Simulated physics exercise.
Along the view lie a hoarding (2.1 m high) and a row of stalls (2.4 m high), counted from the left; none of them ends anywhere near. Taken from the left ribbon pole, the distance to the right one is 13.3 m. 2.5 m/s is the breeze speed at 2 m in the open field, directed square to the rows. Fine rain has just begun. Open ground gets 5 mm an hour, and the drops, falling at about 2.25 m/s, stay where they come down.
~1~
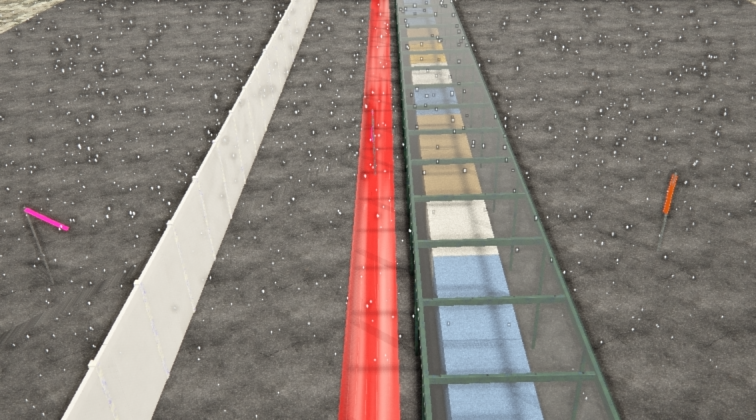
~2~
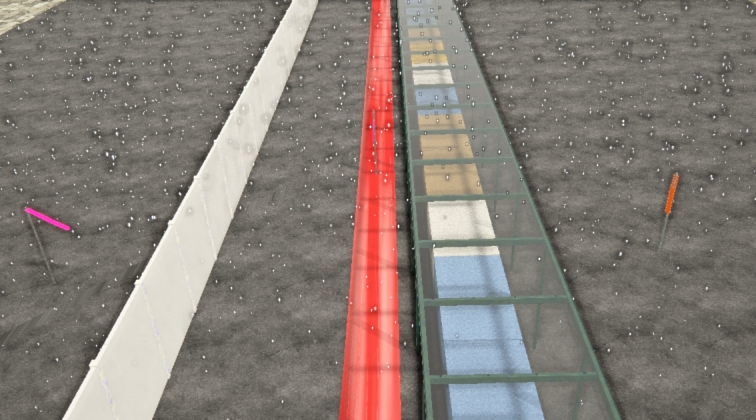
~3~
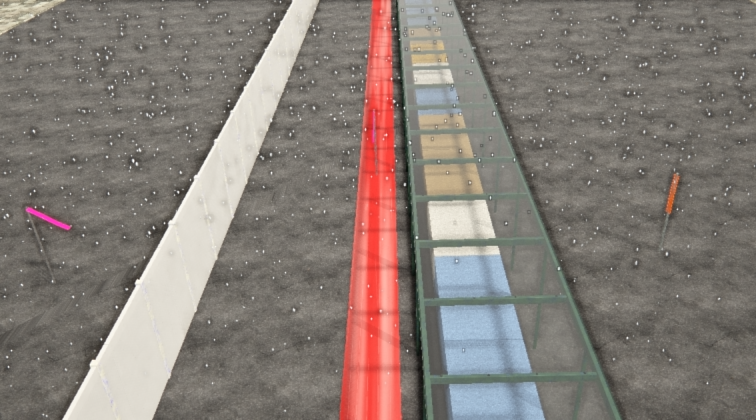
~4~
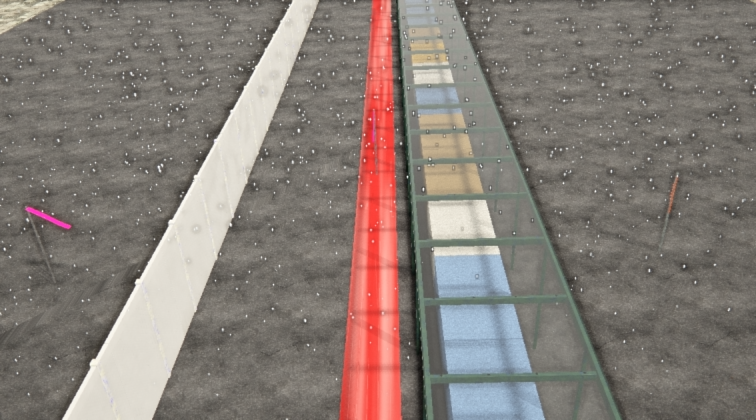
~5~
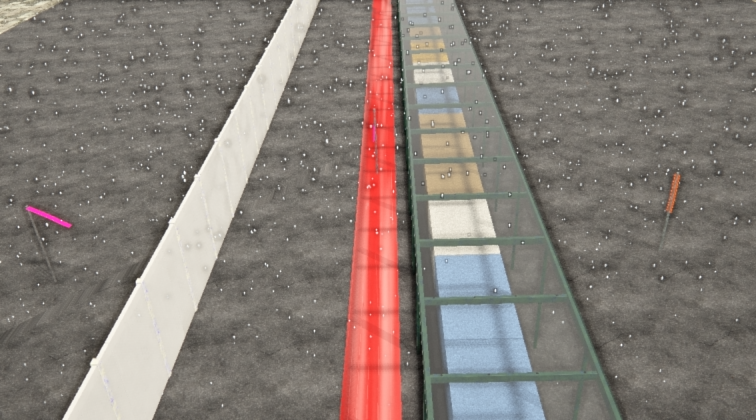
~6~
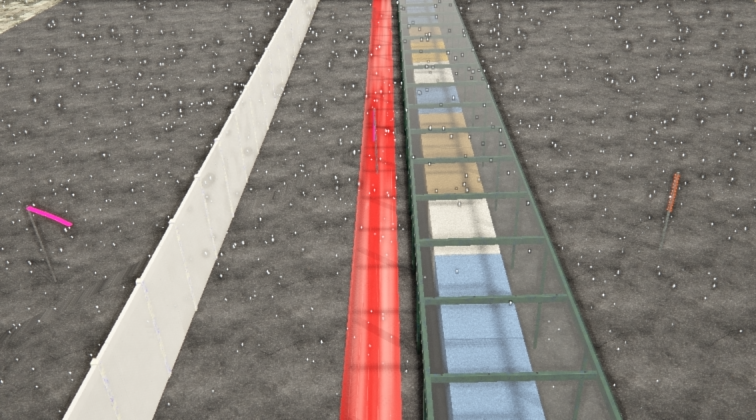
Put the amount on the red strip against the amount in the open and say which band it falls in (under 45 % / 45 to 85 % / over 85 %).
It falls at above 85 % of the amount in the open.
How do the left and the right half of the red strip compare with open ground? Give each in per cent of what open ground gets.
110 % left, 105 % right.
In 10 minutes the red strip collects 0.9 mm against 0.8 mm in the open.
In 30 minutes the red strip collects 2.6 mm against 2.5 mm in the open.
In 60 minutes the red strip collects 5.3 mm against 5.0 mm in the open, so the red strip has 106 % of the open amount; the left half of it has 108 %, the right half 104 %.
